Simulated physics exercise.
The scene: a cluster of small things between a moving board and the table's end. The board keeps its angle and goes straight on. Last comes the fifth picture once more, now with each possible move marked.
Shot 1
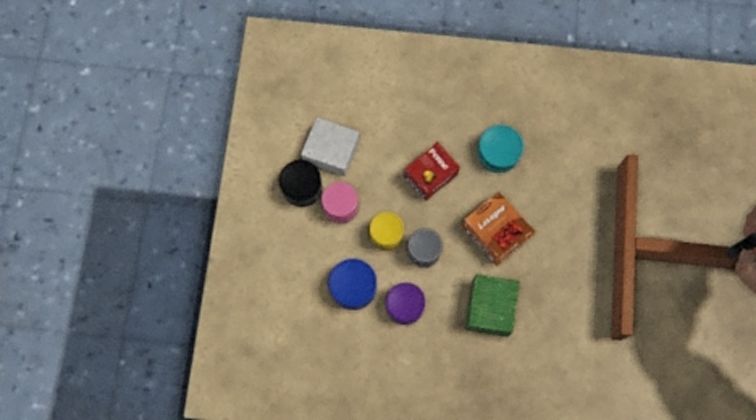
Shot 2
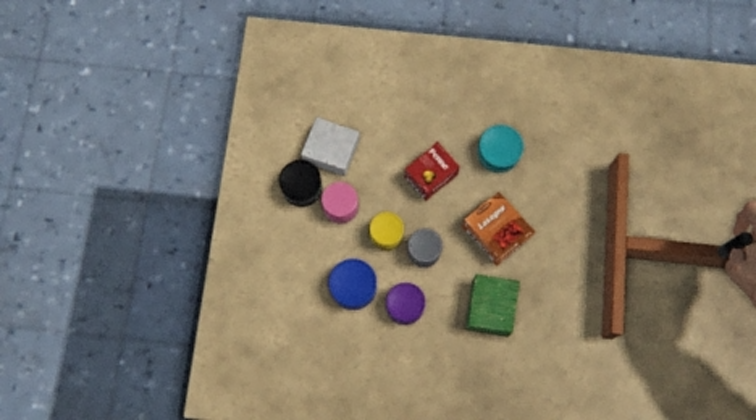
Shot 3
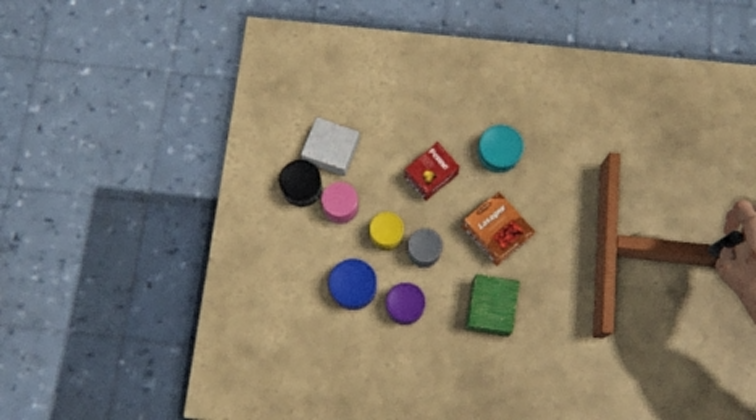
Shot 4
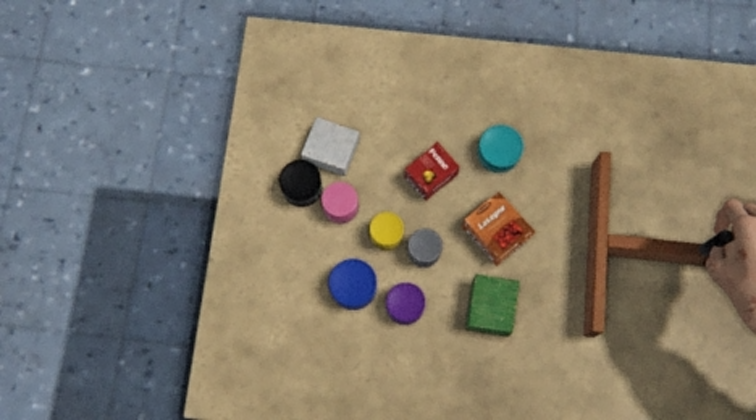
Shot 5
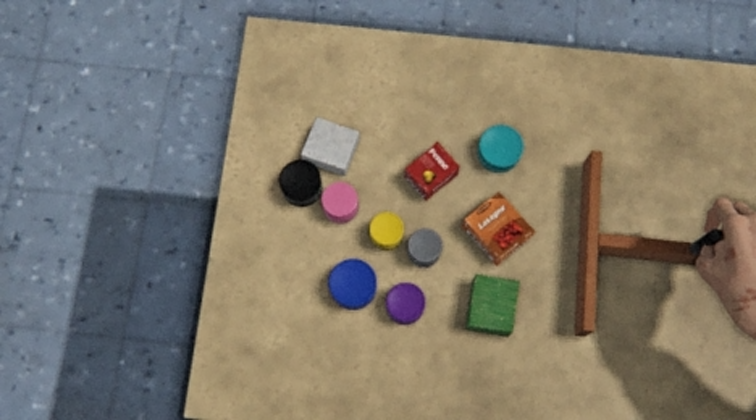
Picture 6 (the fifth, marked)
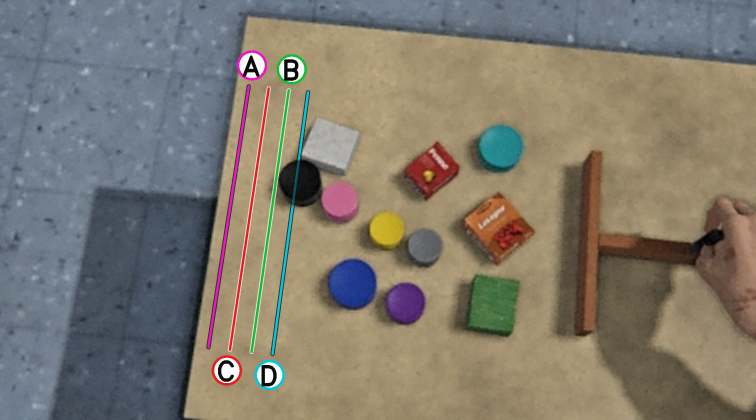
A wooden T-shaped board, its handle gripped by a hand at the right, slides slowly and steadily left across a tan tabletop seen from above, with a speckled blue-grey floor beyond. Ahead of it lie a teal tub, red and orange packets, a green block, yellow, grey, purple, blue, pink and black round containers, and a white block at upper left. The board touches none of them, and they and the camera stay still.
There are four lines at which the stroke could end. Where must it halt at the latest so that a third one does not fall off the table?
It can go as far as D.
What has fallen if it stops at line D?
It is the black jar.
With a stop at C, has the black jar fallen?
Yes.
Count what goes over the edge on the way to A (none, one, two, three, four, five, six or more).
Six or more.
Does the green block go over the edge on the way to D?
No.
On the copy, A at (229, 212); B at (271, 216); C at (250, 214); D at (291, 218).
On D. First, board (484, 227); turquoise tub (462, 141); green block (448, 301).
Then, board (376, 216); black jar (279, 173); white block (311, 140).
Finally, board (293, 208); black jar over the edge; white block (233, 128); one fallen.
By contrast, A drops nine; B drops four; C drops five.
